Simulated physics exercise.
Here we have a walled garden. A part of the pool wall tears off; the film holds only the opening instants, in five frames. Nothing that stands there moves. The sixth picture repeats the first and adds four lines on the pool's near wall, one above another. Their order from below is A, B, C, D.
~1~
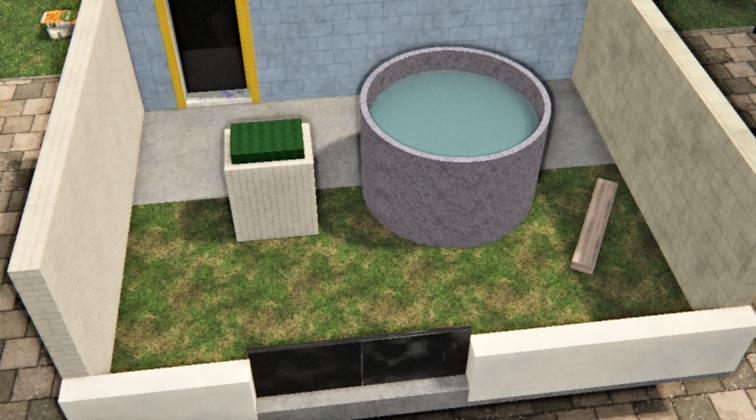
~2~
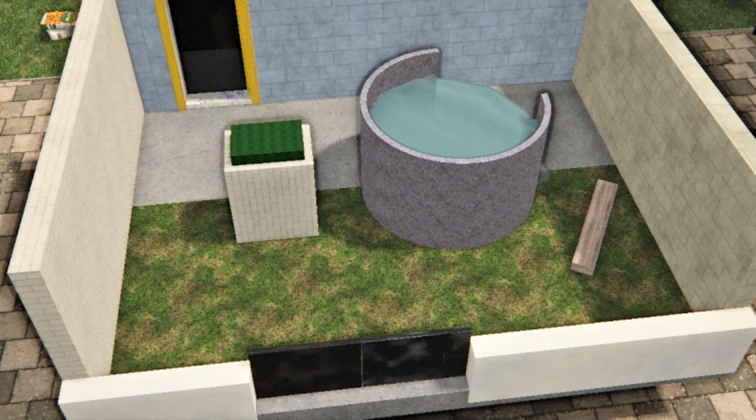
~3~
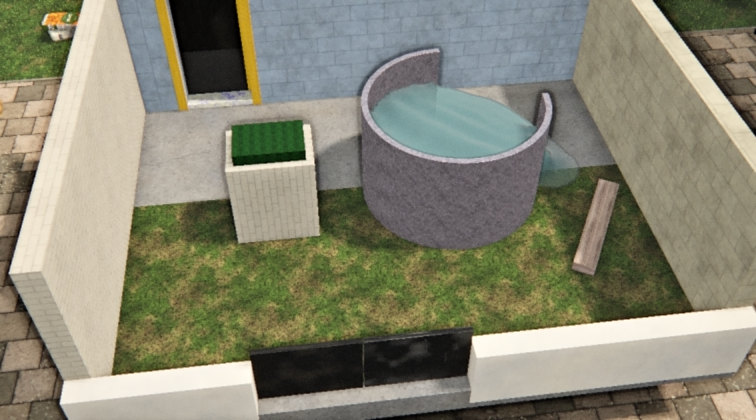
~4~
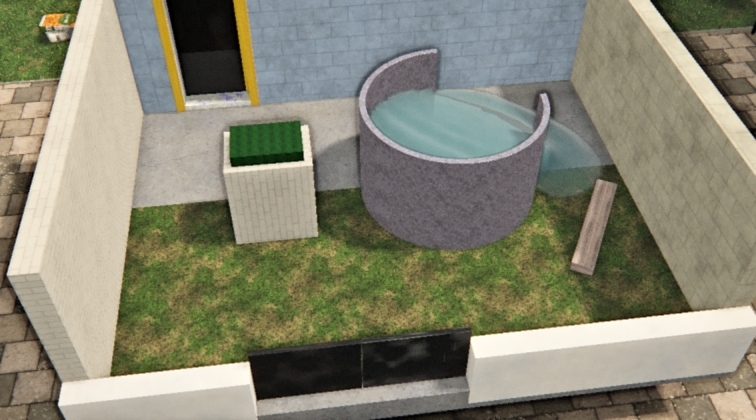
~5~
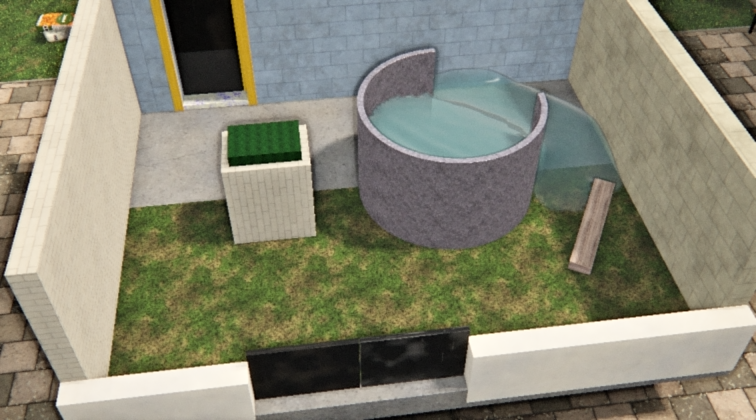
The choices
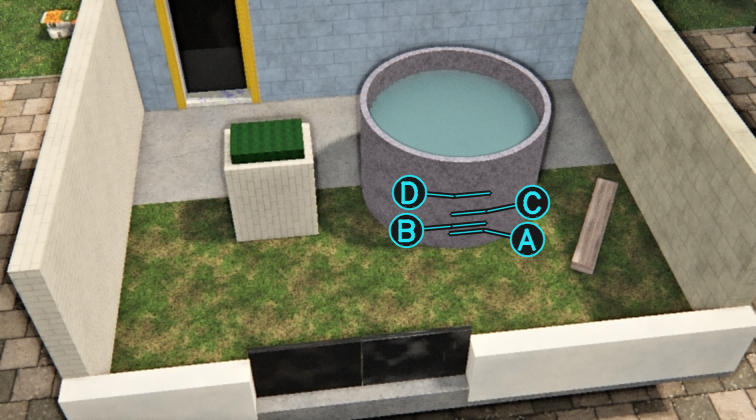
Water pours through a gap in the round pool's back wall and spreads rightward.
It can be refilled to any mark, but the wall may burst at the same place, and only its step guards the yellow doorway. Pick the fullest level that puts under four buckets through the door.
Choose D.
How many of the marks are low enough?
All of them.
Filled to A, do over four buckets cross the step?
No.
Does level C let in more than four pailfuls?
No, not at all.
In cyan, A at (467, 232); B at (468, 224); C at (469, 212); D at (471, 194); from the bottom up A, B, C, D.
With A, nothing gets over.
With B, nothing gets over.
With C, nothing gets over.
With D, a splash gets over, under a bucket.
